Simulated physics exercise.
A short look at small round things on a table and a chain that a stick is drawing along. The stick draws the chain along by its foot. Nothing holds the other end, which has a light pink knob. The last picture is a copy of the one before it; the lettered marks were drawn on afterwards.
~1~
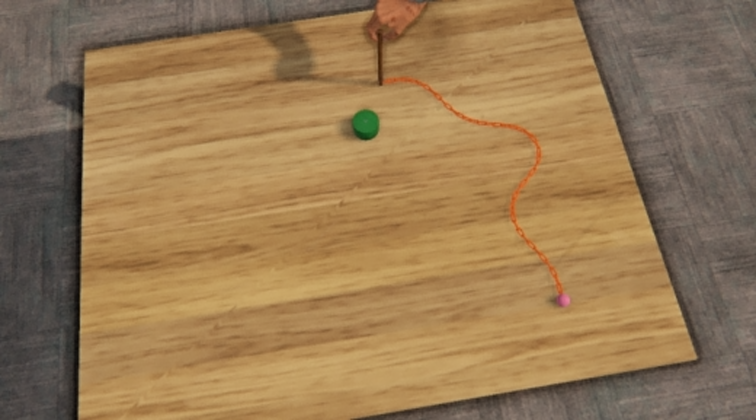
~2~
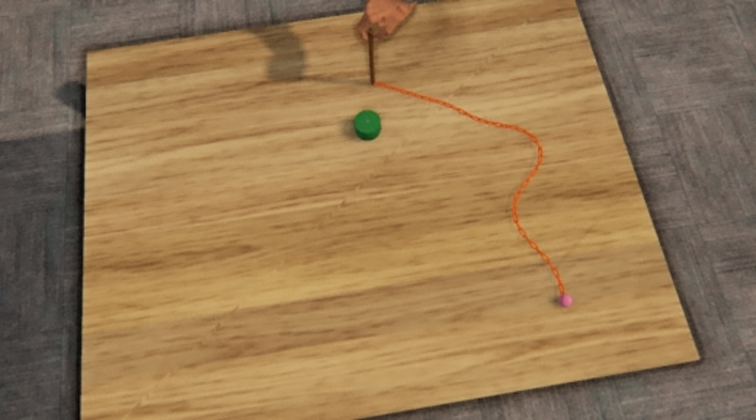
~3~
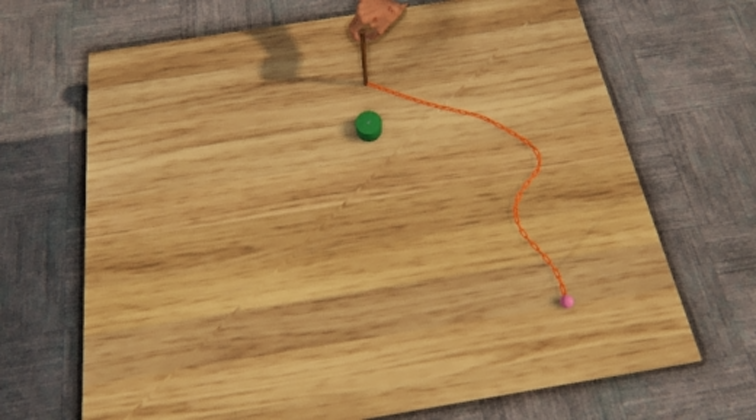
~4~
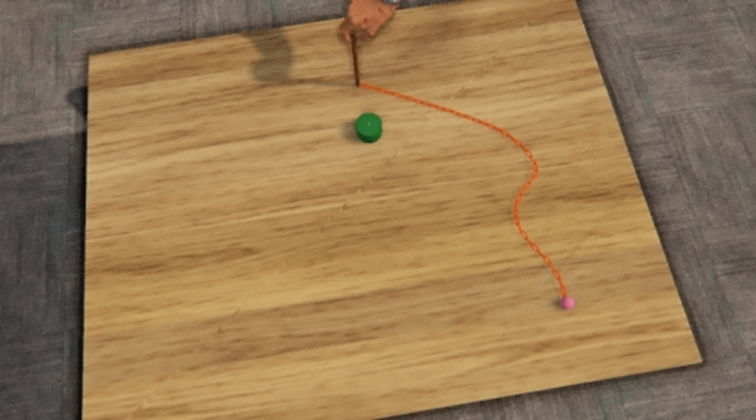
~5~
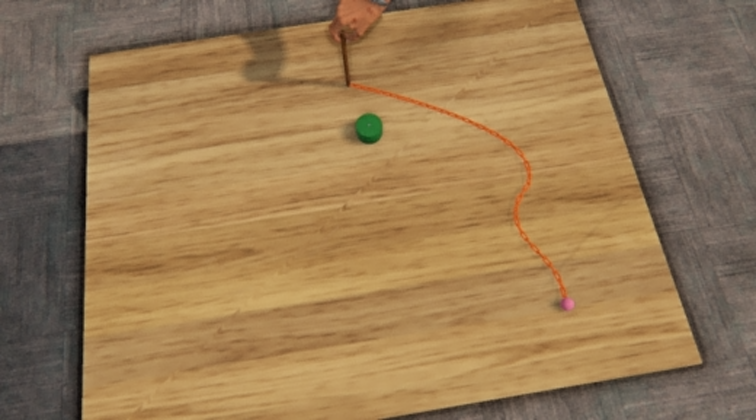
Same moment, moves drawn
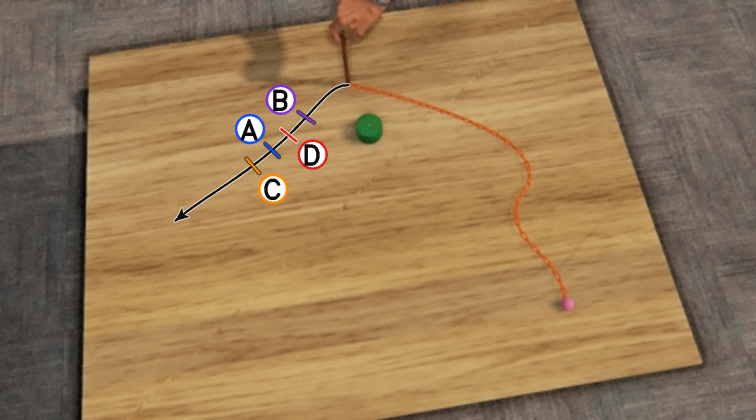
To begin with, a hand holds a thin stick at one end of a wavy orange chain, near a green tin on a wooden board. The hand moves the stick slowly left, drawing the chain past above the tin and smoothing its upper bends, while the pink knob at the far end barely shifts.
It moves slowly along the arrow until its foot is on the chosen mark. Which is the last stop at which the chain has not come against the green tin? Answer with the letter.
Mark B.
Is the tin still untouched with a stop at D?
No.
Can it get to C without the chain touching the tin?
No.
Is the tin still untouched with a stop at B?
For that mark, yes.
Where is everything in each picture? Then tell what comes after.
In the first picture, free end (563, 300); green tin (366, 125).
In the second picture, free end (565, 301); green tin (368, 125).
In the third picture, free end (567, 302); green tin (369, 126).
In the fourth picture, free end (567, 303); green tin (369, 128).
In the fifth picture, free end (567, 304); green tin (369, 129).
On the marked copy, A at (272, 150); B at (306, 117); C at (253, 166); D at (289, 135); the route from (349, 85) via (270, 152) to (175, 221).
Taking B. A third of the way, foot of the stick (330, 93), middle of the chain (496, 147), free end (567, 304).
Two thirds of the way, foot of the stick (317, 105), middle of the chain (486, 147), free end (567, 304).
When it is over, foot of the stick (306, 118), middle of the chain (478, 149), free end (567, 304); nothing has been touched.
As for the rest, A brings the chain against the tin; C brings the chain against the tin; D brings the chain against the tin.
